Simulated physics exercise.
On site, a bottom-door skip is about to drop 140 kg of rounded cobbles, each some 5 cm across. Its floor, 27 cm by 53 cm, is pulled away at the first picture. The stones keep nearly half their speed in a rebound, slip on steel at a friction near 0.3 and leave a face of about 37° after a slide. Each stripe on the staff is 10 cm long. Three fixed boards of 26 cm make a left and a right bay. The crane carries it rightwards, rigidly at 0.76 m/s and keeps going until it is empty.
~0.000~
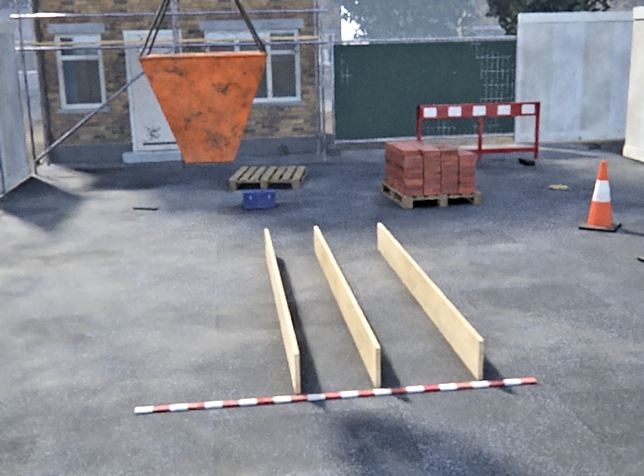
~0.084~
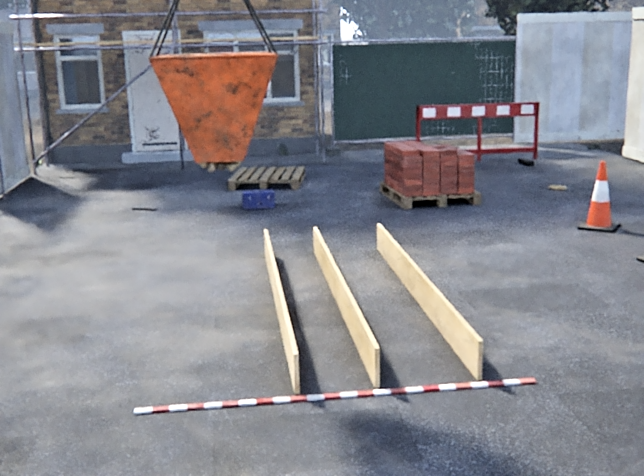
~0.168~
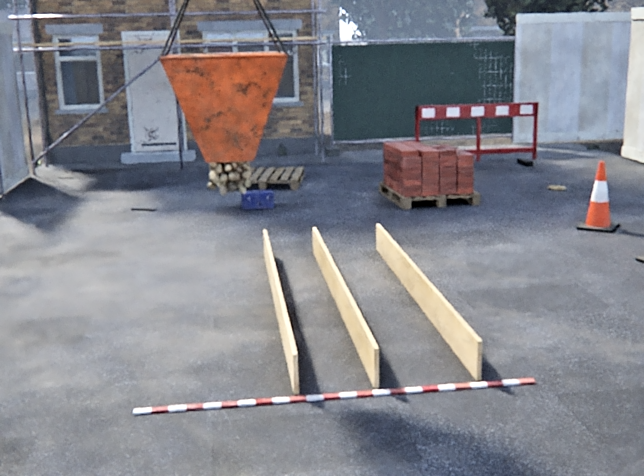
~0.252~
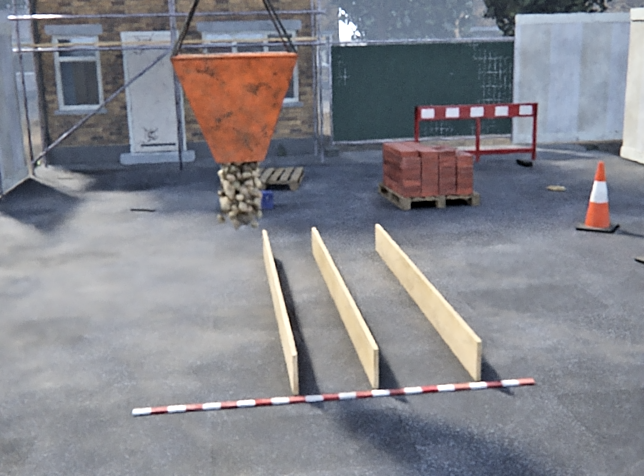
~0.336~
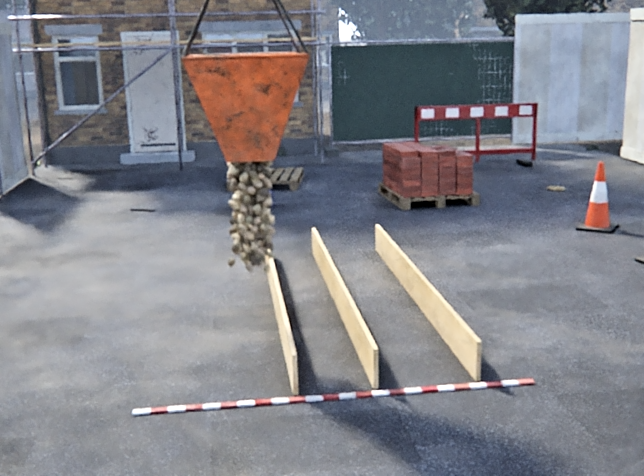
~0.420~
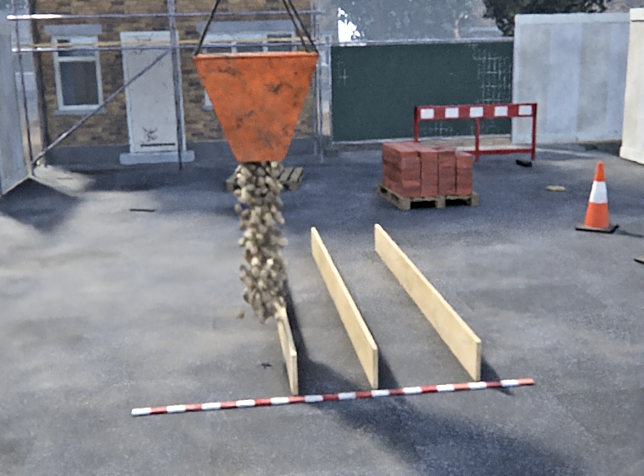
An orange skip swings rightwards on its cables as rounded cobbles pour from its bottom.
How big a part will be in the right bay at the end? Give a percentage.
Some 0 per cent of it.
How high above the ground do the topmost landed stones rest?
Some 24 cm high.
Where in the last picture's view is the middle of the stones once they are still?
Near (310, 348).
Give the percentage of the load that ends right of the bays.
Near 0 in a hundred.
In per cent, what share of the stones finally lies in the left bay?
Near 70 in a hundred.
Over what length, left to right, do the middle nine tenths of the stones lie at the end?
About 100 cm.
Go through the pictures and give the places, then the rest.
In the first picture, the outlet is at (209, 153); nothing has dropped yet.
In the second picture, the outlet is at (219, 153); 5 % is out.
In the third picture, outlet at (229, 153), the stream shows down to (228, 187); 84 % still inside.
In the fourth picture, outlet at (240, 153), the stream shows down to (239, 220); 70 % still inside.
In the fifth picture, outlet at (250, 153), the stream shows down to (251, 262); 57 % still inside.
In the sixth picture, outlet at (260, 153), the stream shows down to (265, 312); 42 % still inside.
After 0.7 s, 1 % in the bottom-door skip, 33 % falling or lying left of the bays, 66 % falling or lying in the left bay; the stones farthest right are at (345, 341).
After 1.1 s, 0 % in the bottom-door skip, 29 % falling or lying left of the bays, 71 % falling or lying in the left bay; the stones farthest right are at (354, 342).
After 1.7 s, 0 % in the bottom-door skip, 29 % falling or lying left of the bays, 71 % falling or lying in the left bay; the stones farthest right are at (354, 342).
After 2.6 s, 0 % in the bottom-door skip, 29 % falling or lying left of the bays, 71 % falling or lying in the left bay; the stones farthest right are at (354, 342).
After 4.5 s, 0 % in the bottom-door skip, 29 % left of the bays, 71 % in the left bay; the stones farthest right are at (354, 342).
